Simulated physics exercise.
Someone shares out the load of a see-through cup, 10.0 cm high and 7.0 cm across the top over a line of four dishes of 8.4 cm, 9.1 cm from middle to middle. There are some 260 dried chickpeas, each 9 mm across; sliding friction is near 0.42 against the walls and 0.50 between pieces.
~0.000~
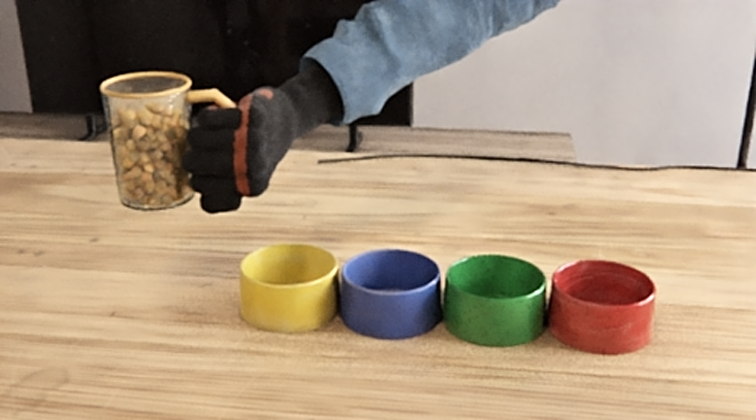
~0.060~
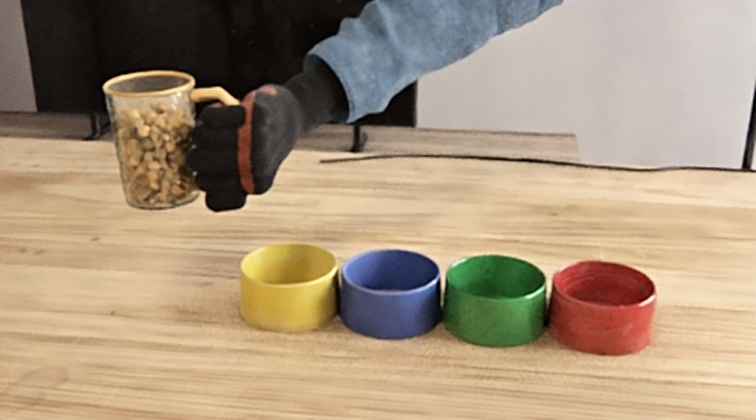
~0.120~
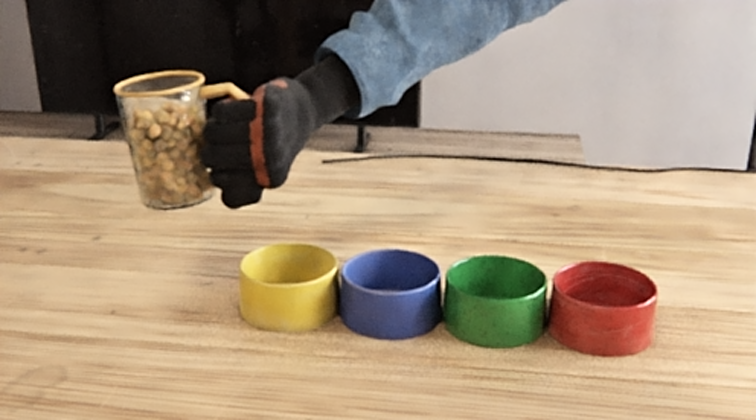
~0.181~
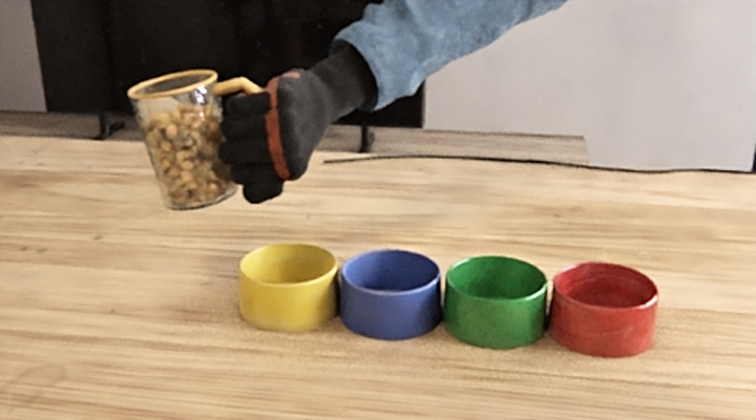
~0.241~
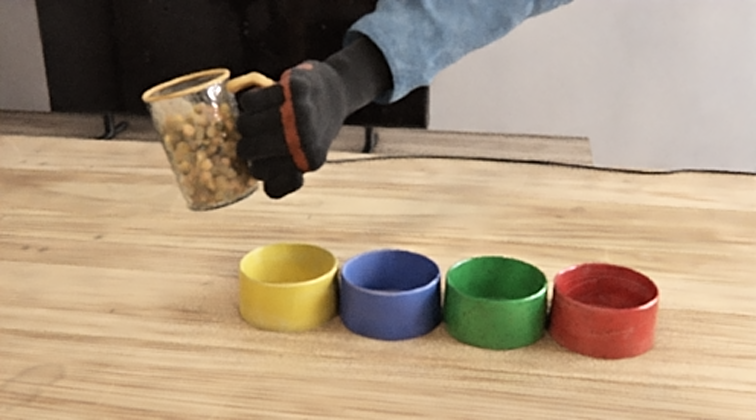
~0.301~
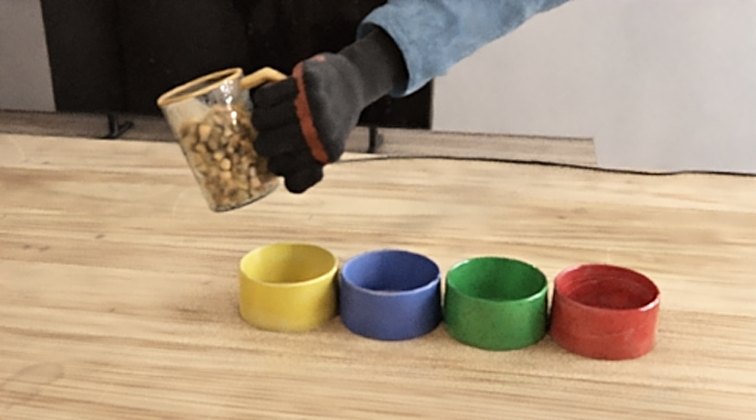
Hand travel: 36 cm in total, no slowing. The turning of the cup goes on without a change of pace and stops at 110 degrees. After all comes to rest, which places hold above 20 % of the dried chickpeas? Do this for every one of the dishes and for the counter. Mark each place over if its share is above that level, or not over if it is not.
Red: Not over, blue: Not over, green: Over, yellow: Not over, counter: Not over.
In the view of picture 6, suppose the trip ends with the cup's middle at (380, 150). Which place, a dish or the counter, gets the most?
The biggest share ends at yellow.
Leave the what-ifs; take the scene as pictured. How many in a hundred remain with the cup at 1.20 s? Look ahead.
Around 100 per cent of the load.
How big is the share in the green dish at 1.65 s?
20 %.
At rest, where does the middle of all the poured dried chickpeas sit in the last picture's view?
Roughly pixel (491, 295).
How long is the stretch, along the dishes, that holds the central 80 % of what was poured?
That stretch comes to around 5 cm.
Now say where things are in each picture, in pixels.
In the first frame, cup at (152, 142), tilt 0 degrees, lip at (106, 83), moved 0.0 cm; middle of the pieces at (160, 154); yellow dish at (289, 264); blue dish at (391, 270); green dish at (496, 276); red dish at (603, 283).
In the second frame, cup at (156, 141), tilt 1 degrees, lip at (109, 83), moved 0.4 cm; middle of the pieces at (164, 153).
In the third frame, cup at (170, 141), tilt 5 degrees, lip at (120, 86), moved 1.6 cm; middle of the pieces at (178, 153).
In the fourth frame, cup at (188, 141), tilt 10 degrees, lip at (134, 89), moved 3.1 cm; middle of the pieces at (197, 153).
In the fifth frame, cup at (205, 141), tilt 15 degrees, lip at (148, 94), moved 4.7 cm; middle of the pieces at (215, 152).
In the sixth frame, cup at (223, 142), tilt 19 degrees, lip at (163, 98), moved 6.3 cm; middle of the pieces at (234, 152); yellow dish at (289, 263); blue dish at (391, 271); green dish at (497, 279); red dish at (607, 287). Its pace works out near 80 degrees a second; the hand travels 26 cm a second.
After 0.84 s, tilt 63 degrees; cup holds 100 %.
After 1.20 s, tilt 92 degrees; cup holds 100 %.
Then, at 1.65 s, tilt 110 degrees; cup holds 75 %, green 20 %.
In the end, at 3.2 s, red 0 %, blue 0 %, green 100 %, yellow 0 %, counter 0 %.
